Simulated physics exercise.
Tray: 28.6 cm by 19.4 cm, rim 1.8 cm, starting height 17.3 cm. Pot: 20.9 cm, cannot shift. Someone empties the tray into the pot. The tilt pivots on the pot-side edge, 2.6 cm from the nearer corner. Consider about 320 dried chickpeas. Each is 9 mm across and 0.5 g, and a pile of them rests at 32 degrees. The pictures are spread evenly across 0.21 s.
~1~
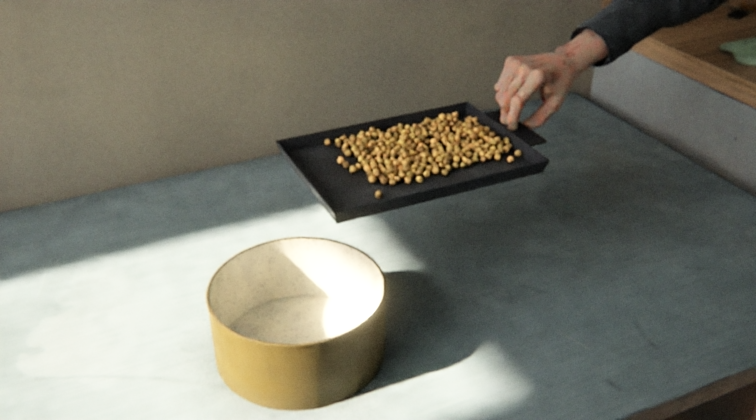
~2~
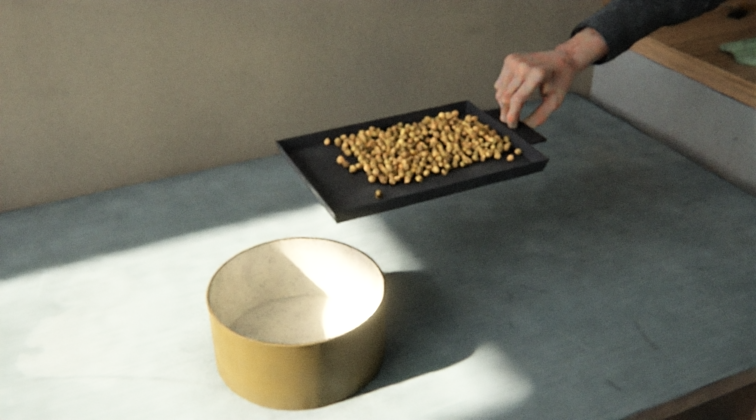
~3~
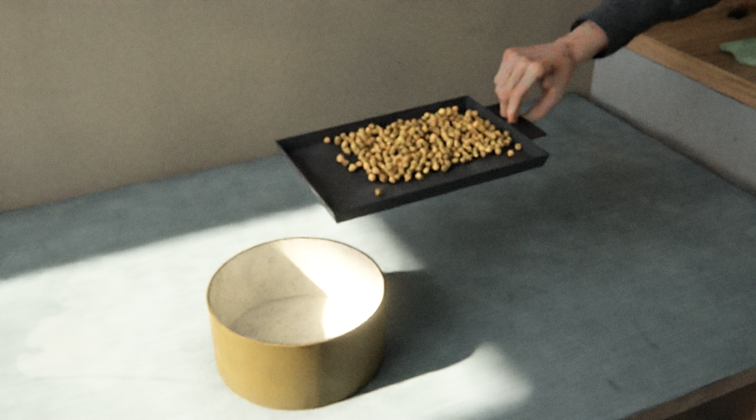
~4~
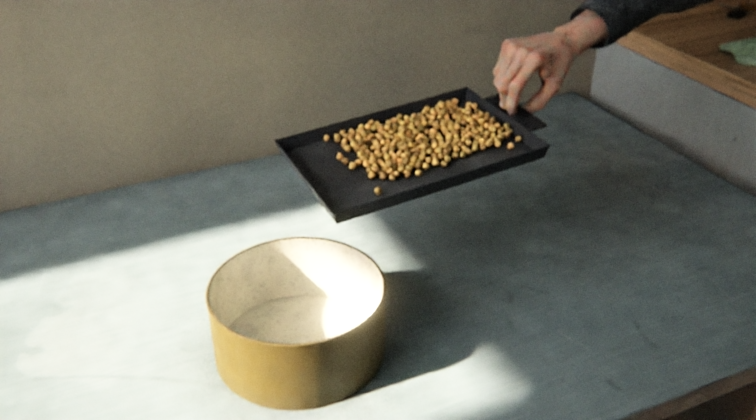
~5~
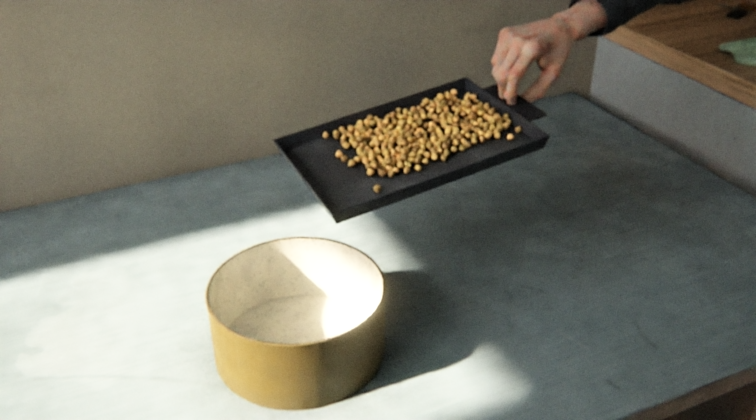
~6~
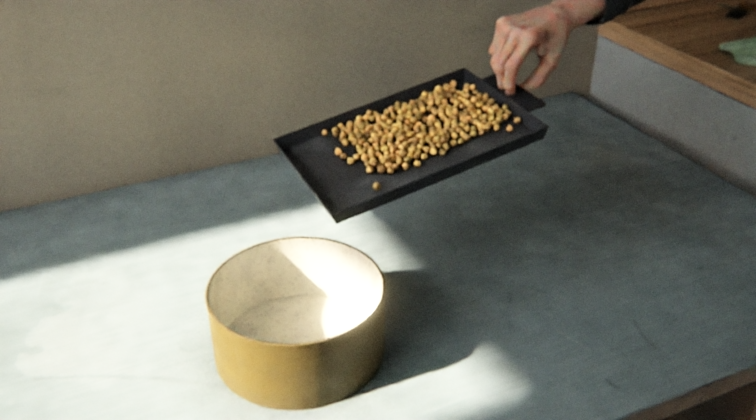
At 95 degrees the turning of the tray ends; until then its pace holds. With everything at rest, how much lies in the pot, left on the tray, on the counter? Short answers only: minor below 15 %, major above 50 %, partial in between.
As I see it, pot: Over half; tray: Not much; counter: A good amount.
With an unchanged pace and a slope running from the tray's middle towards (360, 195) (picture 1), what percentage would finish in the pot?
Estimate: Near 100 per cent.
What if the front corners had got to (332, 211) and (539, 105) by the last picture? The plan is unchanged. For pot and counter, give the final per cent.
The pot gets 40 and the counter 60.
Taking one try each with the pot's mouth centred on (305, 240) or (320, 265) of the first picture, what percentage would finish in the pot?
Try one: ~ 85 %; try two: ~ 75 %.
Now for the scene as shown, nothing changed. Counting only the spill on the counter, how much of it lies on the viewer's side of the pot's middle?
Some 0 per cent.
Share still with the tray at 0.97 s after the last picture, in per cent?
About 75%.
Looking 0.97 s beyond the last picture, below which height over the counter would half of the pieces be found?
Some 20 cm.
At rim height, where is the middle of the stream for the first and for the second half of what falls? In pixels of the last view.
Early: About (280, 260); late: About (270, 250).
Then, 0.58 s after the last picture, tilt 50 degrees; the tray holds 100 %, the pot 0 %.
Then, 0.97 s after the last picture, tilt 77 degrees; the tray holds 75 %, the pot 15 %.
Then, 1.45 s after the last picture, tilt 95 degrees; the tray holds 5 %, the pot 55 %.
In the end, pot 65 %, tray 0 %, counter 35 %.
